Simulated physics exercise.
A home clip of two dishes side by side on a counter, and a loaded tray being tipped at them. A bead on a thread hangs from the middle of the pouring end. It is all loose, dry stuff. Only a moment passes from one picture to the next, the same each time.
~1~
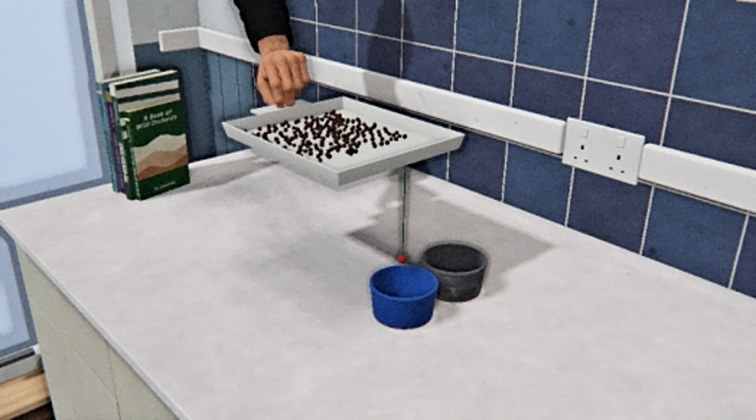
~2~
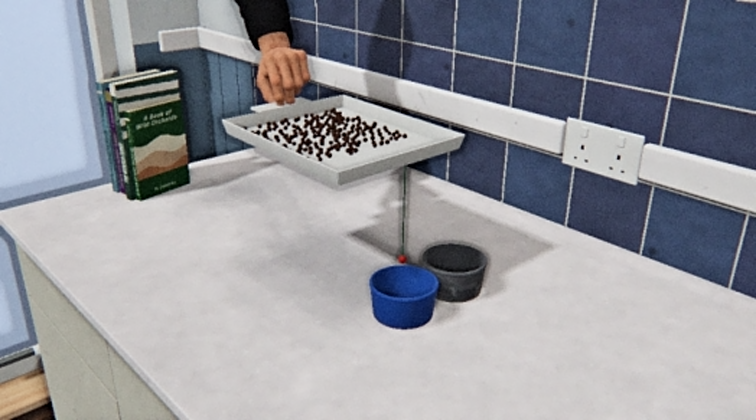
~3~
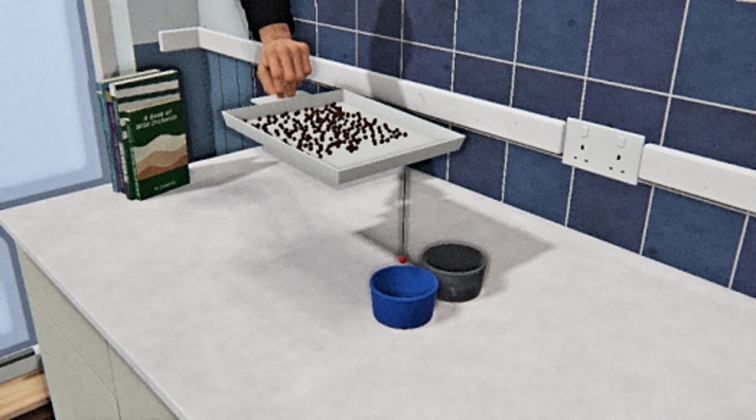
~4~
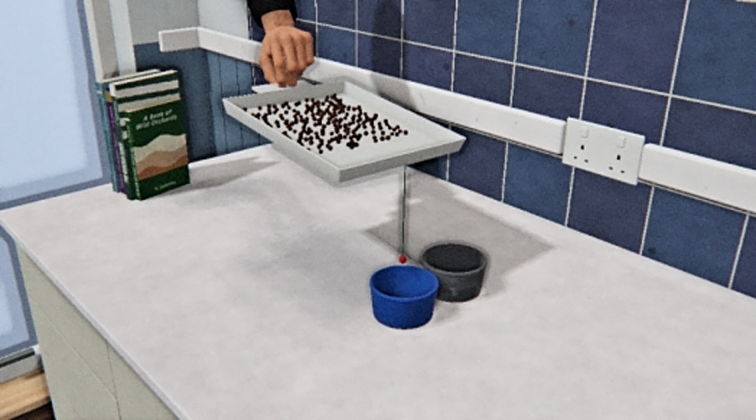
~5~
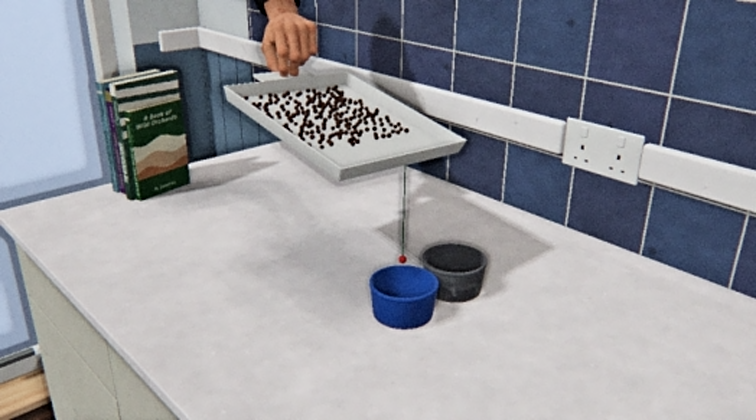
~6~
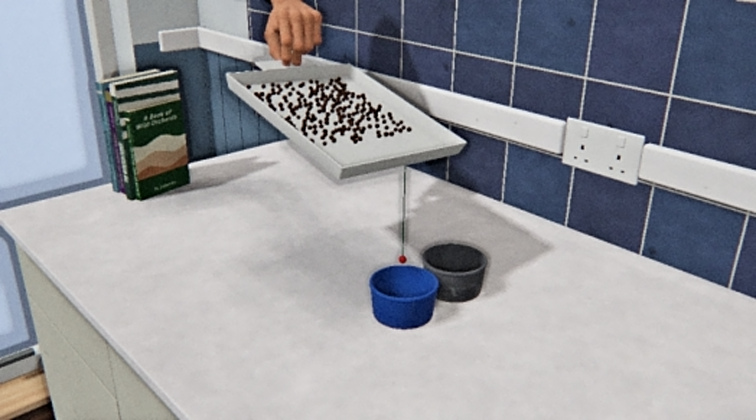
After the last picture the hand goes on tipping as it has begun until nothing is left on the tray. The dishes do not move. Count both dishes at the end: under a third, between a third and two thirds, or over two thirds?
Caught overall: More than two thirds.
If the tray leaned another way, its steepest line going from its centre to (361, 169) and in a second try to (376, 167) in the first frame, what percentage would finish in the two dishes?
In turn 0 and 20 in a hundred.
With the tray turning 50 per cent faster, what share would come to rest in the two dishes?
Near 80 %.
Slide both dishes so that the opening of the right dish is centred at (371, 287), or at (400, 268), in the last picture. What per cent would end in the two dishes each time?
About 0 and 0 per cent.
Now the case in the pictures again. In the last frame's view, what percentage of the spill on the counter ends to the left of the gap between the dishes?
It comes to 0 per cent or so.
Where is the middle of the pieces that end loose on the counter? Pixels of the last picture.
Roughly at (522, 301).
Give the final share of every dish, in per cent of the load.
Left dish: 10 %, right dish: 80 %.
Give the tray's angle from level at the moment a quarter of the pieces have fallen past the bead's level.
Around 95° of tilt.
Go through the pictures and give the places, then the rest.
The first picture shows corners of the pouring end (338, 170) and (459, 134), level; middle of the load (328, 135), allspice berries; left dish (427, 308); right dish (477, 282); bead on its thread (403, 260).
The second picture shows corners of the pouring end (339, 170) and (460, 135), level; middle of the load (328, 134).
The third picture shows corners of the pouring end (339, 169) and (460, 136), tipped barely, lowest at the right corner; middle of the load (328, 130).
The fourth picture shows corners of the pouring end (340, 168) and (461, 137), tipped a little, lowest at the right corner; middle of the load (329, 123).
The fifth picture shows corners of the pouring end (341, 166) and (461, 139), tipped a little, lowest at the right corner; middle of the load (330, 117).
The sixth picture shows corners of the pouring end (343, 165) and (462, 141), tipped clearly, lowest at the right corner; middle of the load (332, 111); left dish (427, 308); right dish (477, 282).
Just after the last frame, tray tipped steeply; the larger part on the tray; about a tenth in the right dish; just a few outside both; about a tenth in the air.
A moment on, tray tipped right over; roughly a third on the tray; just a few in the left dish; roughly a quarter in the right dish; about a tenth outside both; roughly a third in the air.
Further on, tray tipped past a quarter turn; about a tenth in the left dish; the larger part in the right dish; about a tenth outside both.
When it is over, tray tipped past a quarter turn; about a tenth in the left dish; the larger part in the right dish; about a tenth outside both.
